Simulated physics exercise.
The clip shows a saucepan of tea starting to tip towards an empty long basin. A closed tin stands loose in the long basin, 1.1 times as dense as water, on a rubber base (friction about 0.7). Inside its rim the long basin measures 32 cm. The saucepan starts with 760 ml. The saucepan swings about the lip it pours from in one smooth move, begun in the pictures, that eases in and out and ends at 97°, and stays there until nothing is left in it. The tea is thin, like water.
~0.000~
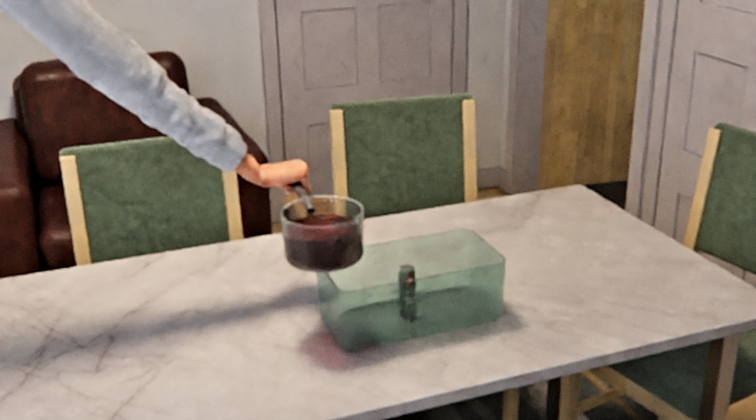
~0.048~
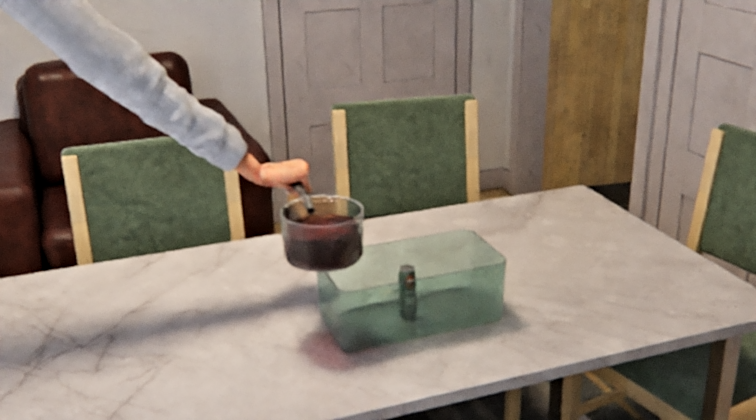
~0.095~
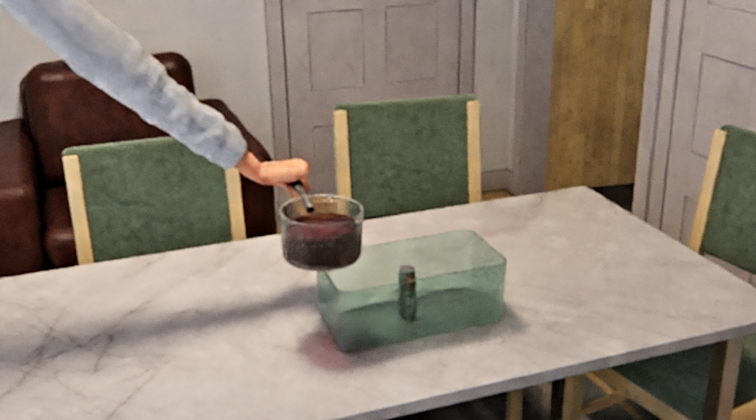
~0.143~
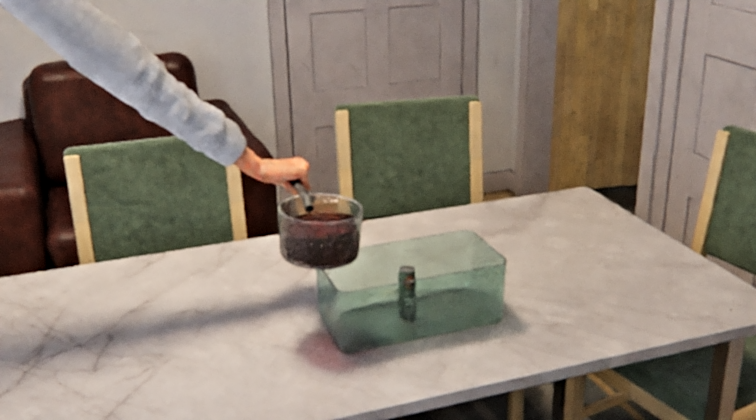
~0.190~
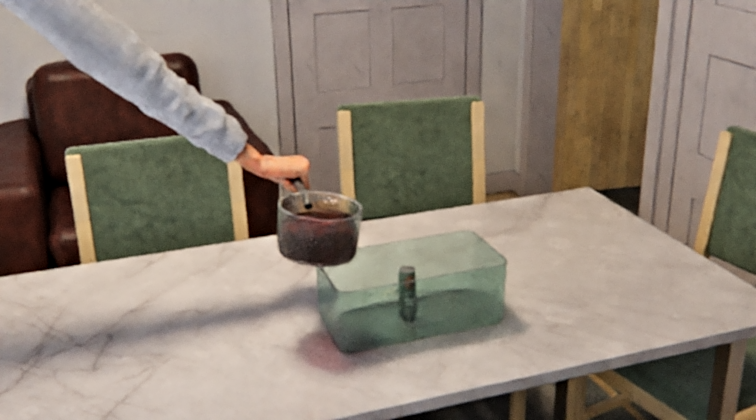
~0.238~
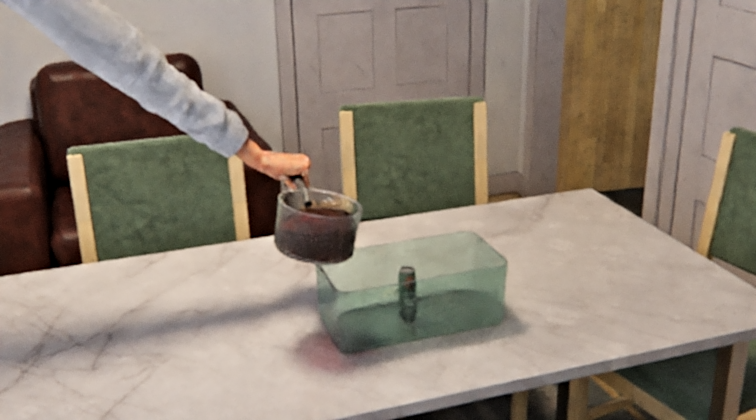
In the video, a hand at the end of a grey-sleeved arm holds a saucepan of dark tea beside a clear green basin containing a small tin on a marble table, then slowly tilts the pan slightly to the right.
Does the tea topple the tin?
The tin remains upright.
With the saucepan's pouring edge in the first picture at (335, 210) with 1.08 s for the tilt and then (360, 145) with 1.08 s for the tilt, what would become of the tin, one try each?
First it falls; then it stays up.
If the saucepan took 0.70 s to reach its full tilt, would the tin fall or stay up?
Then it keeps standing.
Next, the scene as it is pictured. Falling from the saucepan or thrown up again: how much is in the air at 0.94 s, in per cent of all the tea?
Near 28 in a hundred.
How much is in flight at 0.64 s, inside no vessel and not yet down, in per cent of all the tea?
About 18 per cent.
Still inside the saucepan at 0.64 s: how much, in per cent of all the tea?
About 82 per cent.
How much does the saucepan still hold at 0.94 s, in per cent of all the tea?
Near 26 in a hundred.
By 0.64 s the tilt is 63° and 83 per cent is still to pour; the tin stands where it began.
By 0.94 s the tilt is 93° and 25 per cent is still to pour; the tin stands where it began.
By 1.24 s the tilt is 97° and 4 per cent is still to pour; the tin stands where it began.
By 1.58 s the tilt is 97° and 0 per cent is still to pour; the tin stands where it began.
At rest the tin stands where it began.
